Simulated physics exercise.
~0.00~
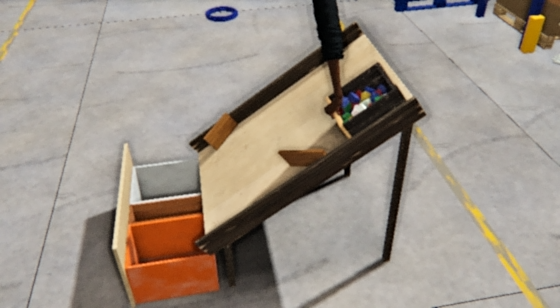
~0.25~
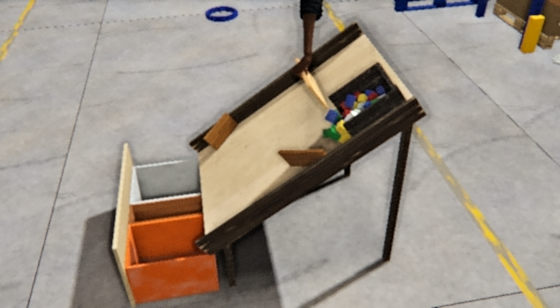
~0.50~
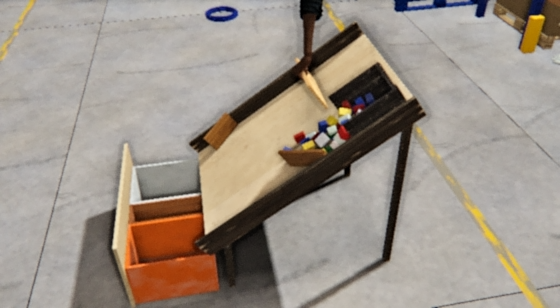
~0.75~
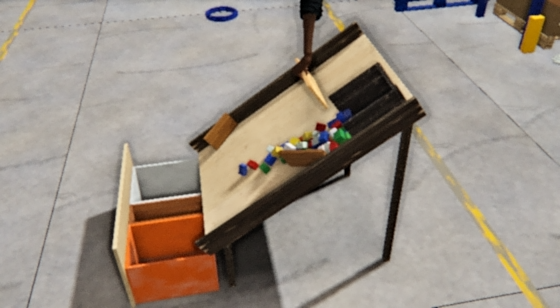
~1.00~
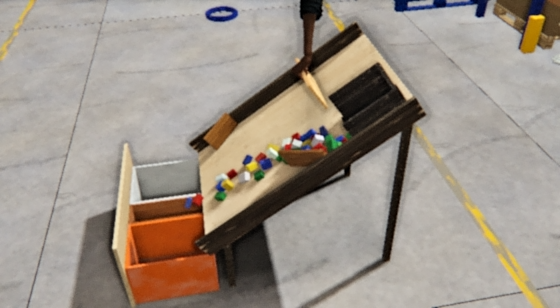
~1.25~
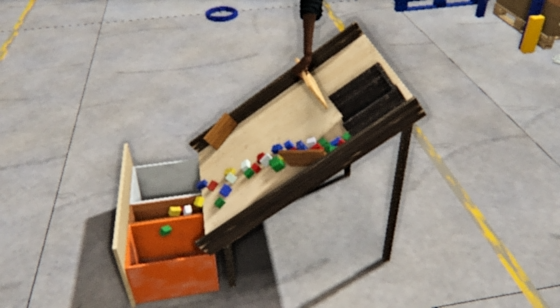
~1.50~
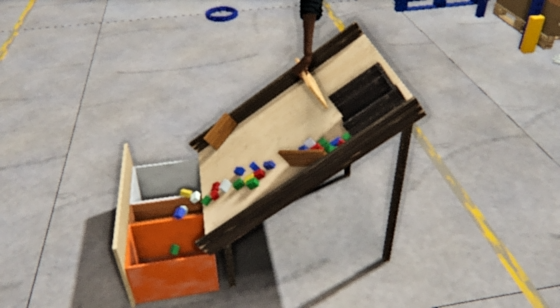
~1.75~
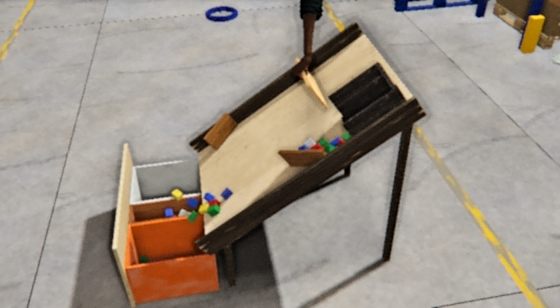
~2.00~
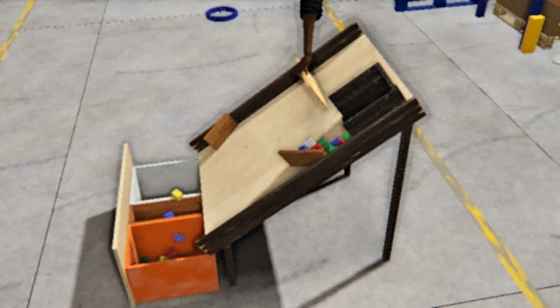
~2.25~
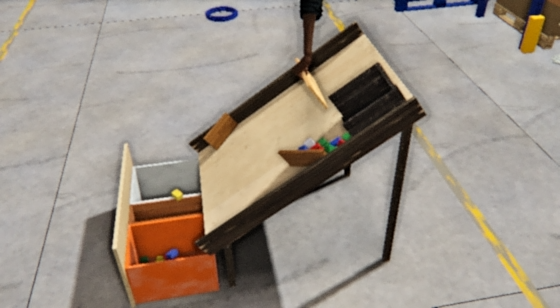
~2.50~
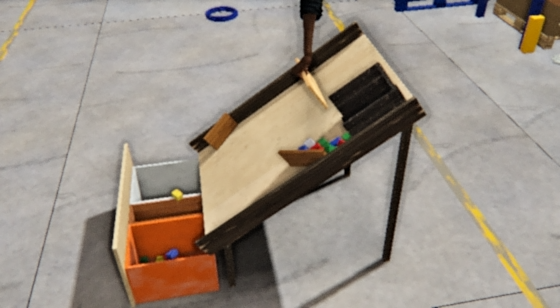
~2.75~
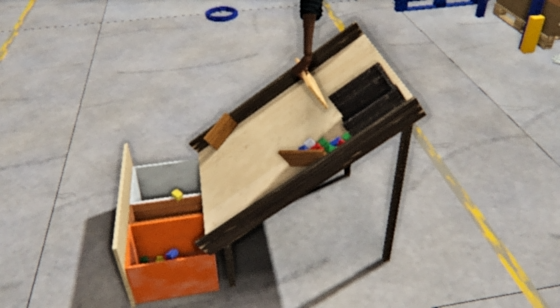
On a concrete floor, coloured toy bricks sliding down a sloping table past angled boards, some dropping into bins, others staying behind.
